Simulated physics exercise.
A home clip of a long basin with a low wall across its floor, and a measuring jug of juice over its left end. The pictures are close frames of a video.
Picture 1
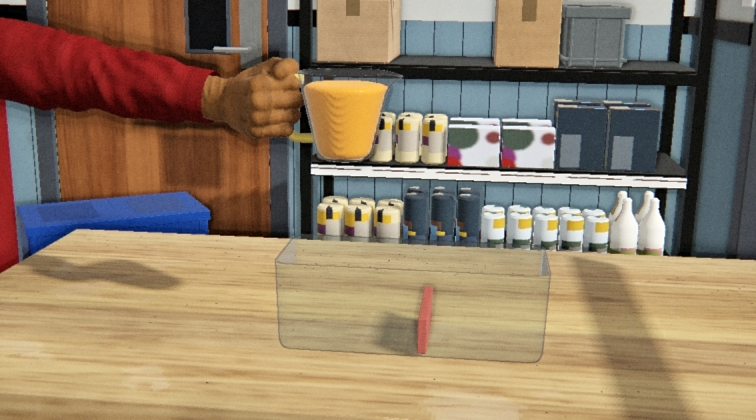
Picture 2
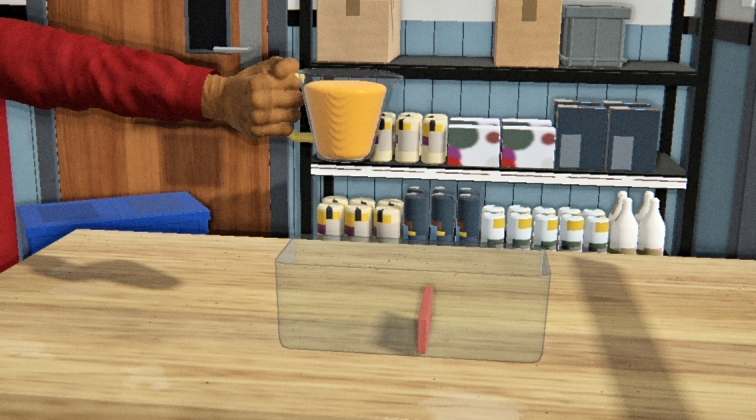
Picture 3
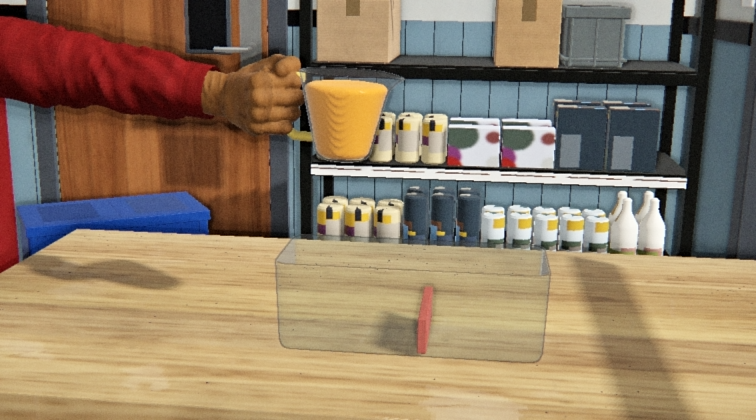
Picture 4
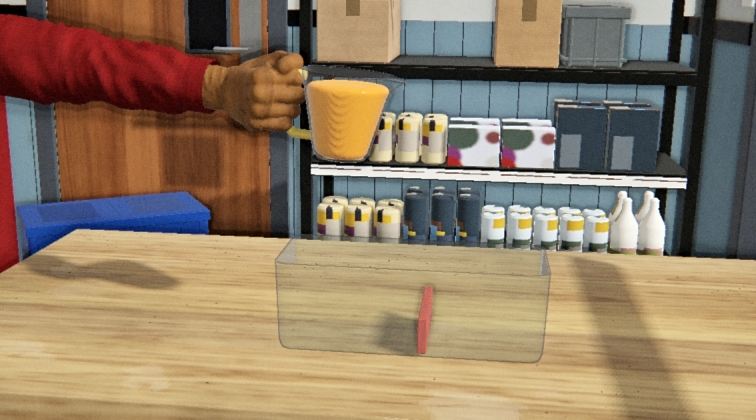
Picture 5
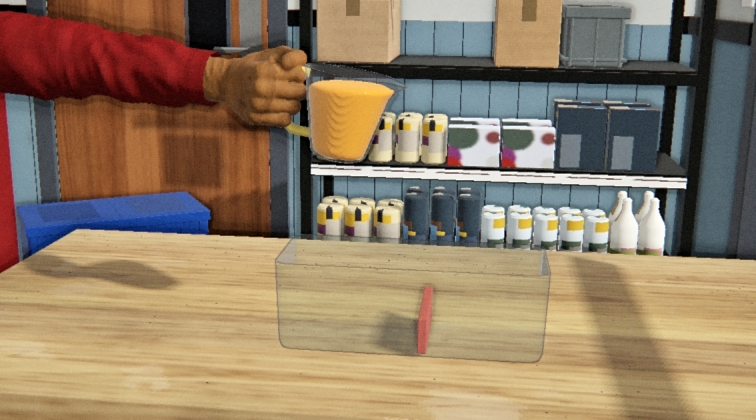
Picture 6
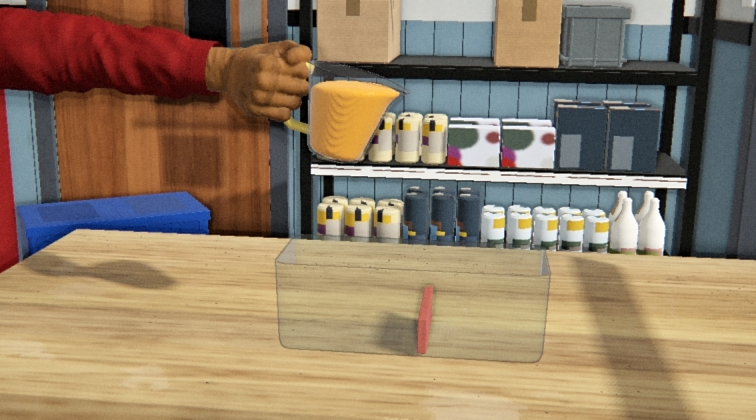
The footage shows a red-sleeved arm holding a jug of orange juice above the left end of a clear basin with a low red wall inside, then slowly tilting the jug slightly to the right.
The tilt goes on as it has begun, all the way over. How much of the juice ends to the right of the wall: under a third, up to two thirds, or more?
It comes to above two thirds.
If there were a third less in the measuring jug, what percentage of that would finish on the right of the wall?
Roughly 70 in a hundred.
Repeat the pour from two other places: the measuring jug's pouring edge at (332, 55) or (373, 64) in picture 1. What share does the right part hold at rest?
First some 5, then 35 per cent.
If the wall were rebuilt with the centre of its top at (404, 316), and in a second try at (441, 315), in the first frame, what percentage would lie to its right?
Roughly 85 per cent, and 55 per cent.
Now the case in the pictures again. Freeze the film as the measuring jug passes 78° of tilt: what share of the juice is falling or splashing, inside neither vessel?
About 30 per cent.
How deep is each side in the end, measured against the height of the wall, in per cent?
The left part 10 per cent, the right part 50.
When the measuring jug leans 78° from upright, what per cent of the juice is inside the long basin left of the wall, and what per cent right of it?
Some 0 per cent left and 10 right.
A moment on, the measuring jug is tipped on its side and 57 per cent is still to pour, 0 is left of the wall and 12 right of it.
Next, the measuring jug is tipped right over and 4 per cent is still to pour, 9 is left of the wall and 74 right of it.
Then the measuring jug is tipped right over and 0 per cent is still to pour, 19 is left of the wall and 79 right of it.
Later the measuring jug is tipped right over and 0 per cent is still to pour, 20 is left of the wall and 79 right of it.
Finally, 20 per cent lies left of the wall, 79 right of it and 2 outside.
